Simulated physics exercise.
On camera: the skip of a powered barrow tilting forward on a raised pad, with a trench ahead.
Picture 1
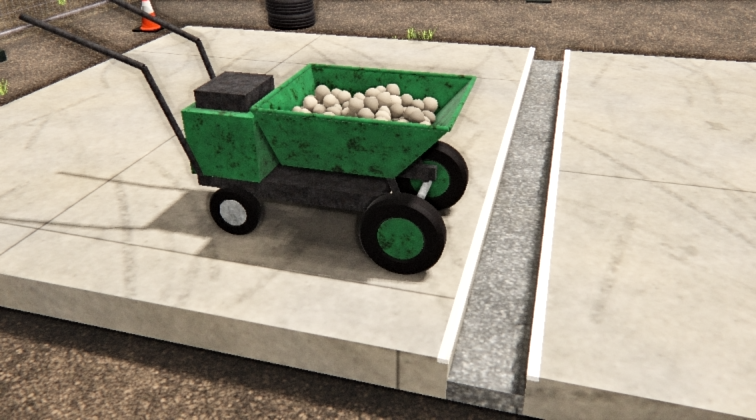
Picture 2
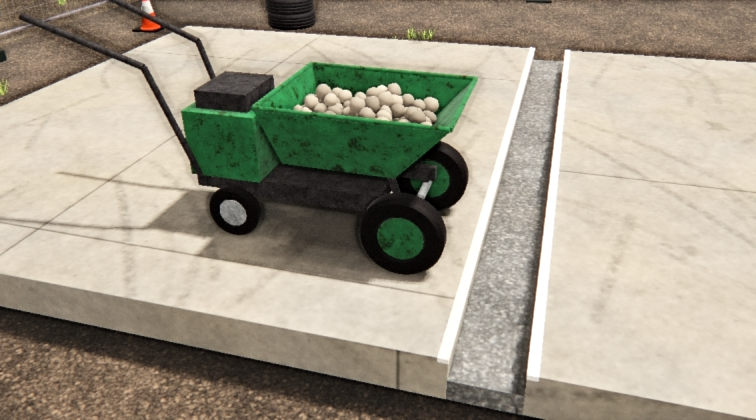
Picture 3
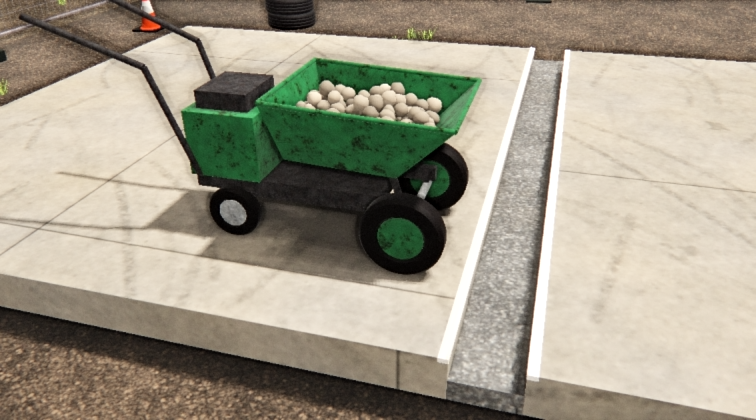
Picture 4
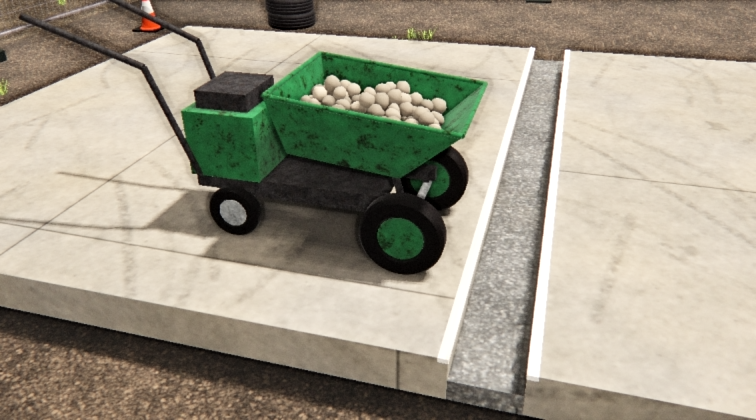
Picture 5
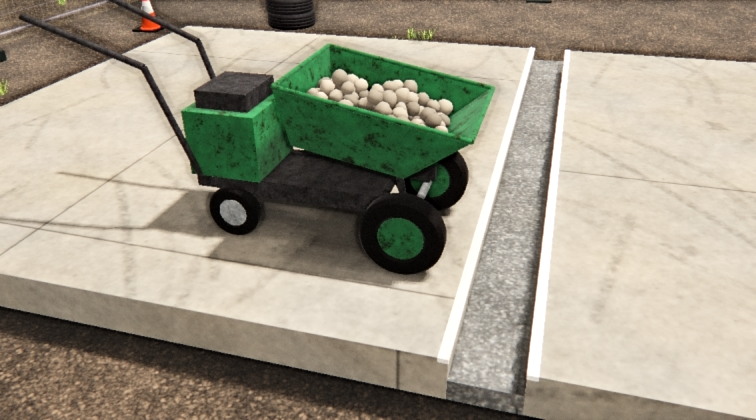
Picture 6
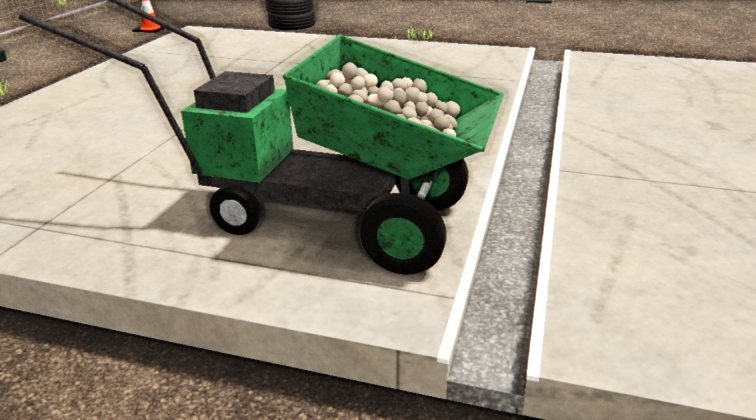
On a concrete pad beside a trench, a green barrow's stone-filled skip tilts forward.
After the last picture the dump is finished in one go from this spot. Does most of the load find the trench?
The trench ends with only the smaller part of it.
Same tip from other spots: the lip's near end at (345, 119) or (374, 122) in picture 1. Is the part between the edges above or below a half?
One: Most of it. Two: Over half.
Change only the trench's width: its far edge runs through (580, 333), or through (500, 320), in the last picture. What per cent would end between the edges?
About 60 and 0 per cent.
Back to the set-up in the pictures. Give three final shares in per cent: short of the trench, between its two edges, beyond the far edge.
About: Short 0, between 5, beyond 80 per cent.
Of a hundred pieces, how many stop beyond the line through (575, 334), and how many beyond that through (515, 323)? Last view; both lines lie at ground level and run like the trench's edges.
First some 60, then 80 per cent.
Shortly afterwards, skip tipped steeply; the whole lot in the skip.
Next, skip tipped right over; near half in the skip; only a few in or heaped over the trench; near half beyond it; only a few falling.
Some moments later, skip tipped right over; a little in the skip; a little in or heaped over the trench; the bulk beyond it.
In the end, skip tipped right over; a little in the skip; a little in or heaped over the trench; the bulk beyond it.
